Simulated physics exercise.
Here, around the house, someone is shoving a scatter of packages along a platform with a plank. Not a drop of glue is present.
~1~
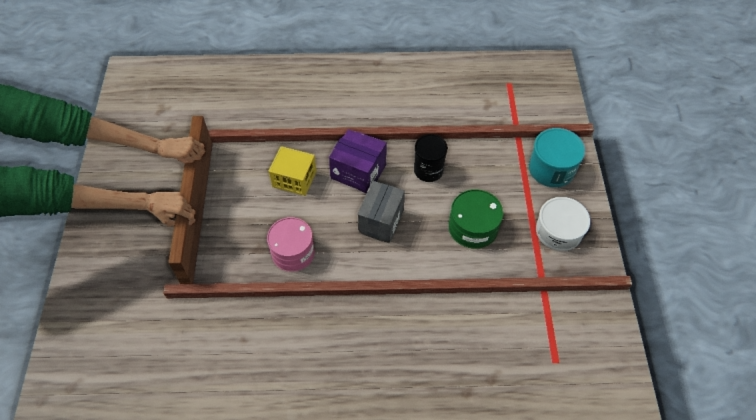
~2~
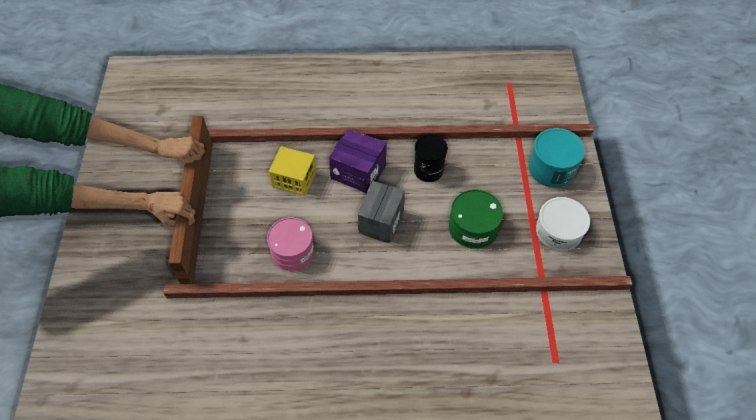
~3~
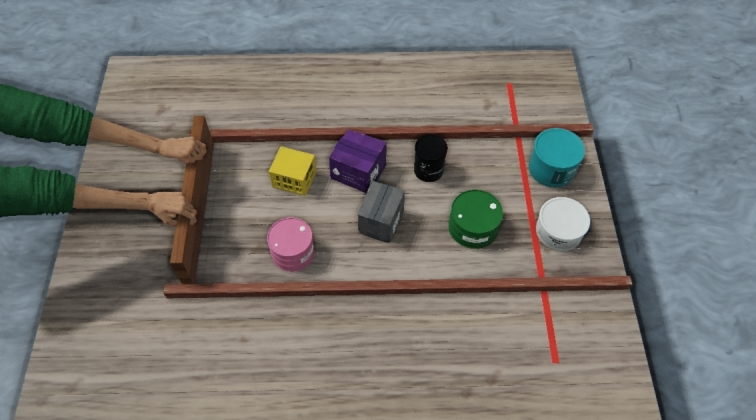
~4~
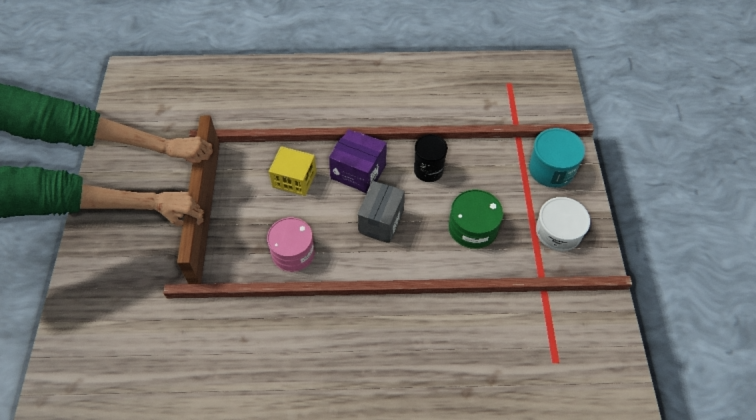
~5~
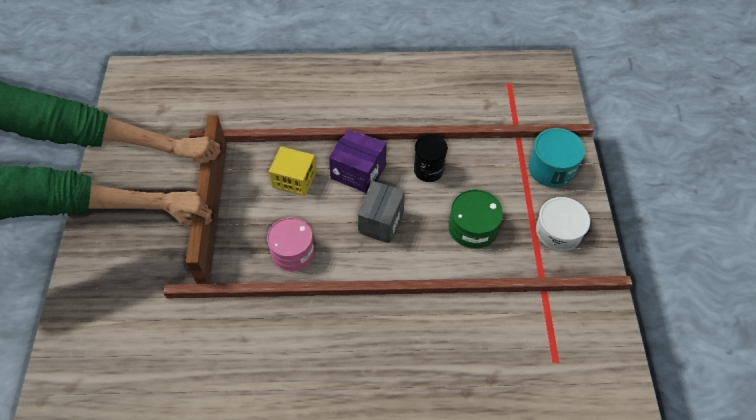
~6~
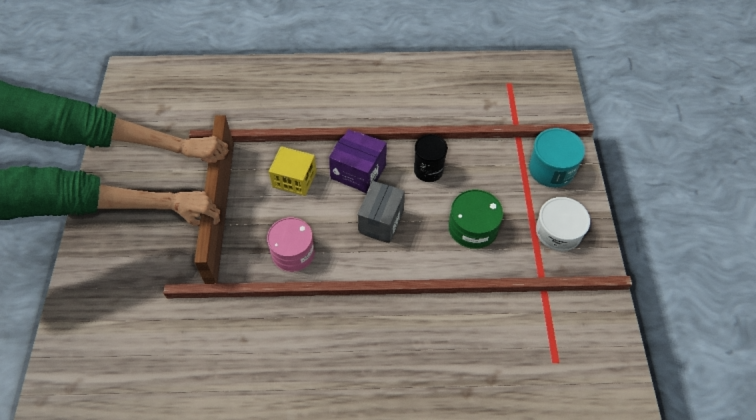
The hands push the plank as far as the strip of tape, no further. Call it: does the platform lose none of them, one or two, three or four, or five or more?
It loses three or four.
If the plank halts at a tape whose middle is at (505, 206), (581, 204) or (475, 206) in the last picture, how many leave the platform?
Result per try: 1; 5; 1.
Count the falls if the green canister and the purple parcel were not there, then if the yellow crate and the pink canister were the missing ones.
In the first try 1, in the other 2.
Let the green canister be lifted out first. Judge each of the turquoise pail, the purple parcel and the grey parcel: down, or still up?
Well, the turquoise pail leaves the top, the purple parcel hangs in there, and the grey parcel hangs in there.
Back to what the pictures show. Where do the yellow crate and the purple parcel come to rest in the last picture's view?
First (543, 163), then (583, 154).
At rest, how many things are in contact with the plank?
It ends up touching 3.
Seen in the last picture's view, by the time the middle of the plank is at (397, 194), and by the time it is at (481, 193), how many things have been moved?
Up to then 5, and up to the other point 8.
Early on, none off yet; turquoise pail at rest near (556, 158); white pail at rest near (562, 225); green canister at rest near (475, 219).
Finally, the number that fall off is three or four; lost, black pail, white pail and turquoise pail.
